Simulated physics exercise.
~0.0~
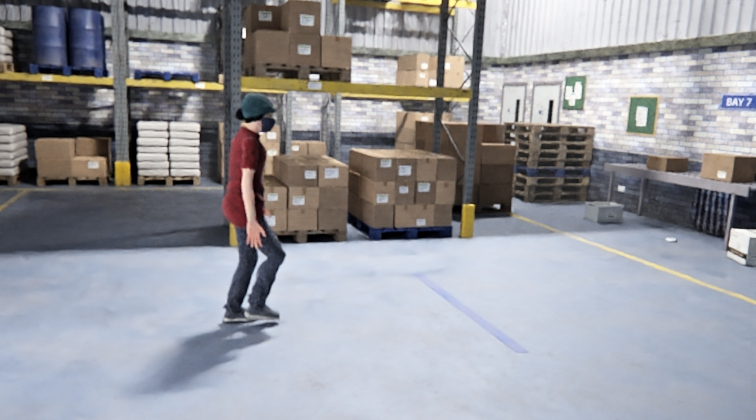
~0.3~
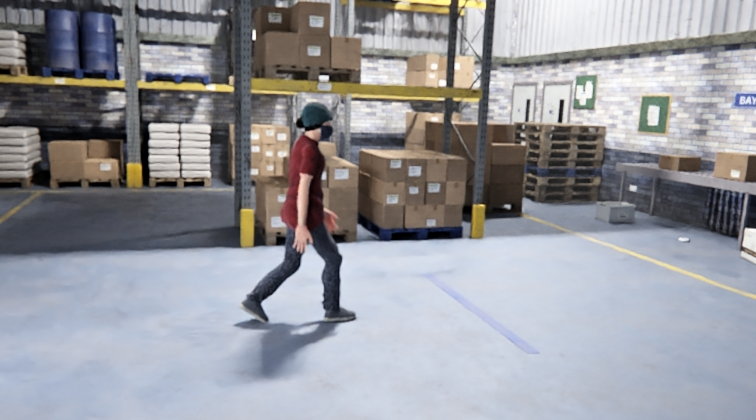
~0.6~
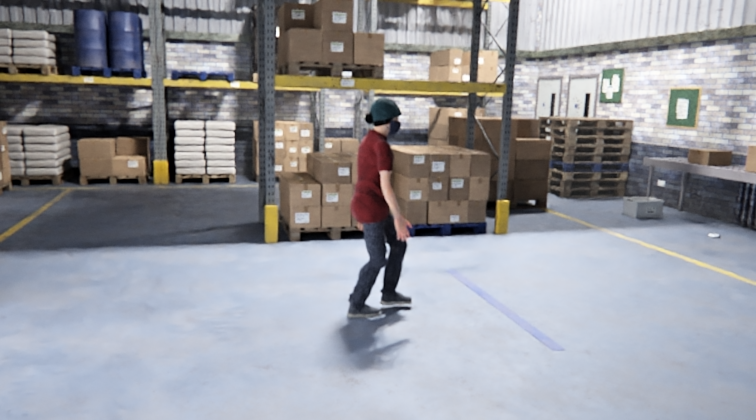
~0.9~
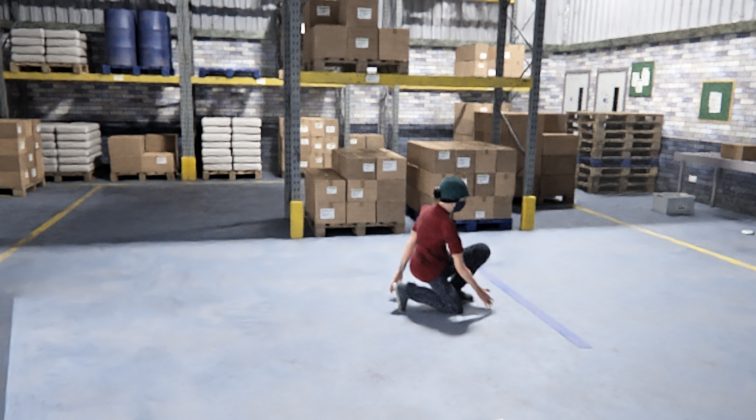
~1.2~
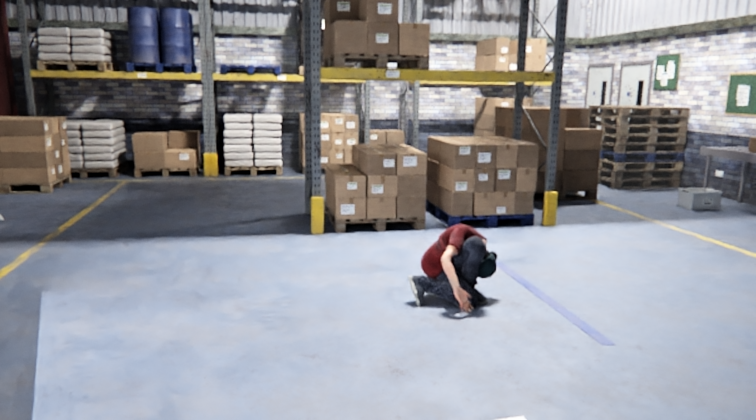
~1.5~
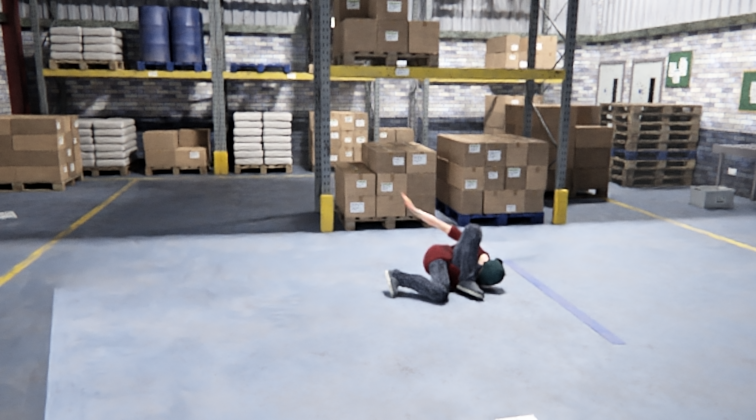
In a warehouse stacked with boxes and pallets, a person in a dark green cap and red shirt walked right toward a blue tape line, sank to their knees, folded forward and ended up slumped on the floor, head just short of the tape.
